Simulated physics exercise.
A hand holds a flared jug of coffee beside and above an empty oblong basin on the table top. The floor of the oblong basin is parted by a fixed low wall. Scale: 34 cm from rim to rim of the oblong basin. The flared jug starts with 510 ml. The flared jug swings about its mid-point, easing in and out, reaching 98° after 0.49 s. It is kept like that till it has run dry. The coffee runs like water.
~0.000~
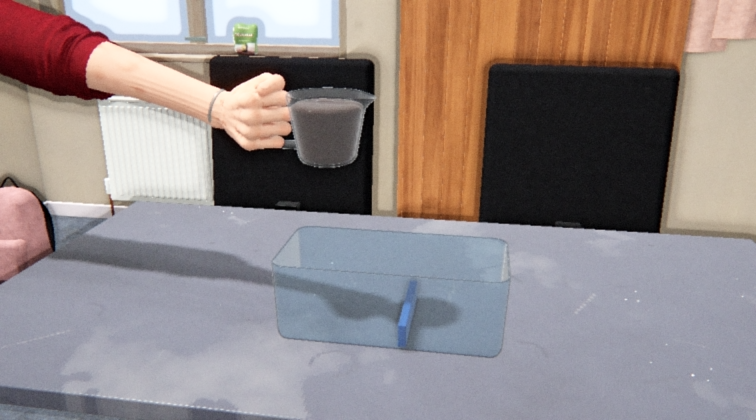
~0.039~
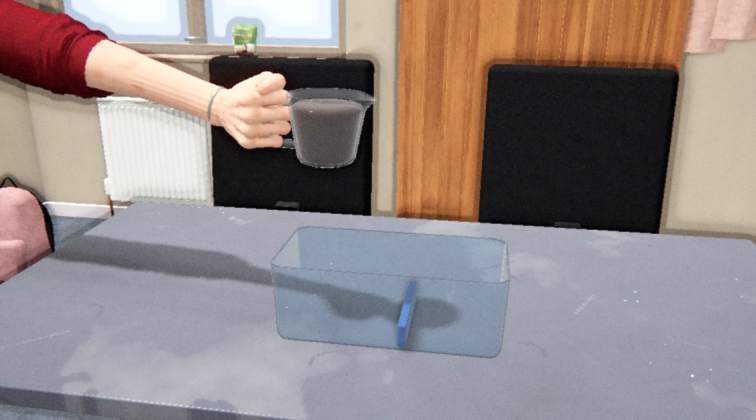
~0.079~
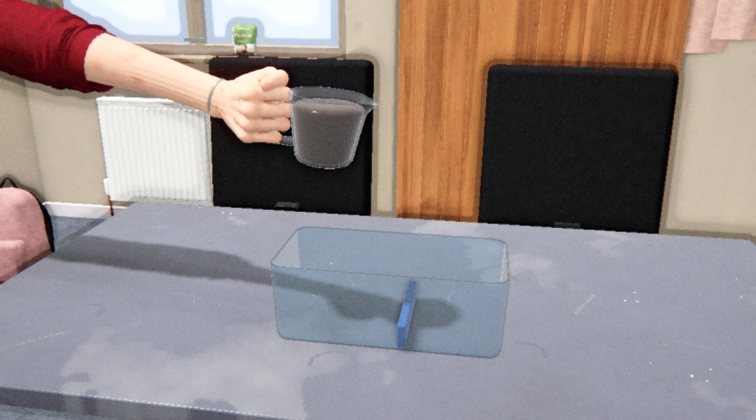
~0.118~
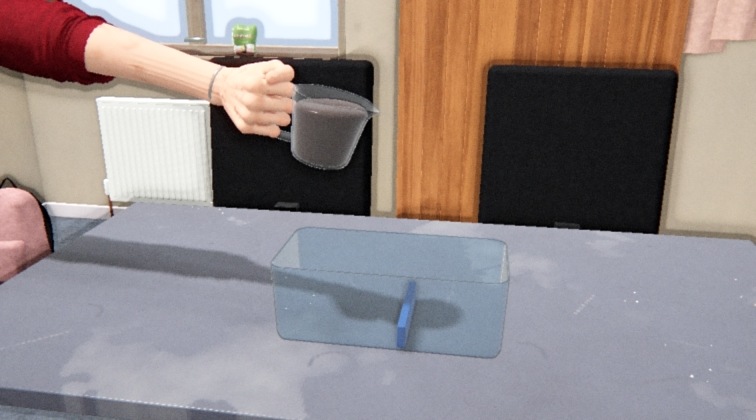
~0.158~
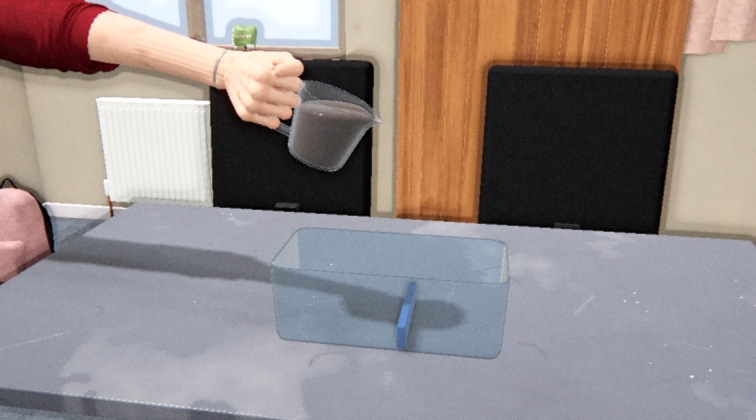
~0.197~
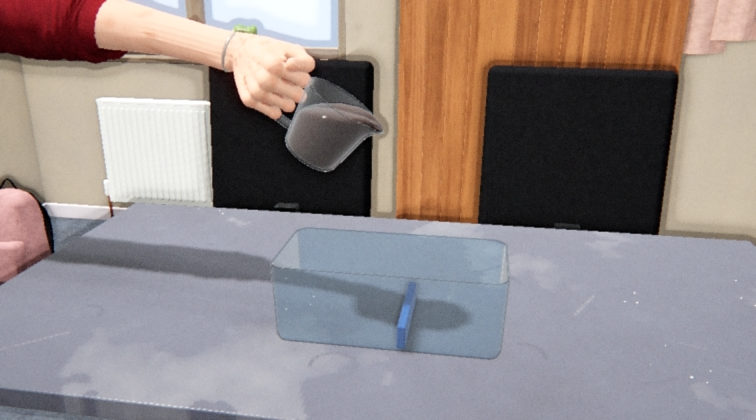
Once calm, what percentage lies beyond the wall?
About 70 per cent.
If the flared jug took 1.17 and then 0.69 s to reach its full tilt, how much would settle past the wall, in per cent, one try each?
First 75, then 75 per cent.
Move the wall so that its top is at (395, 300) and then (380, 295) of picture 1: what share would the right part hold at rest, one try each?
First 85, then 90 per cent.
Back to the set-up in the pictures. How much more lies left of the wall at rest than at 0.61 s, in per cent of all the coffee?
Near 10 in a hundred.
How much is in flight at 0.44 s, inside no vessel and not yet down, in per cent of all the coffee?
Some 46 per cent.
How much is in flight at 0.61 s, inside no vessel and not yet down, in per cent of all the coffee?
Some 20 per cent.
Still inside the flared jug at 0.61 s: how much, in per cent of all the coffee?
About 8 per cent.
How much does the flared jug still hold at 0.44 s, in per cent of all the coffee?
Near 38 in a hundred.
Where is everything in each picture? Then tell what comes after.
In the first frame, it leans 0°; its right rim is at (376, 97); the coffee meets the walls at (293, 103) and (364, 105); the oblong basin's rim runs from (285, 245) to (509, 261); the wall's top is at (408, 302).
In the second frame, it leans 2°; its right rim is at (377, 99); the coffee meets the walls at (293, 103) and (364, 106).
In the third frame, it leans 6°; its right rim is at (379, 104); the coffee meets the walls at (295, 102) and (366, 108).
In the fourth frame, it leans 13°; its right rim is at (381, 111); the coffee meets the walls at (298, 101) and (369, 111).
In the fifth frame, it leans 23°; its right rim is at (383, 122); the coffee meets the walls at (299, 104) and (373, 115).
In the sixth frame, it leans 34°; its right rim is at (384, 133); the coffee meets the walls at (299, 112) and (379, 125); 2 per cent is over the edge.
Then, 0.44 s in, the tilt is 95° and 39 per cent is still to pour, 1 is left of the wall and 15 right of it.
Then, 0.61 s in, the tilt is 98° and 8 per cent is still to pour, 16 is left of the wall and 57 right of it.
Then, 0.79 s in, the tilt is 98° and 1 per cent is still to pour, 22 is left of the wall and 71 right of it.
Then, 0.99 s in, the tilt is 98° and 0 per cent is still to pour, 26 is left of the wall and 70 right of it.
Finally, 26 per cent lies left of the wall, 70 right of it and 4 outside.
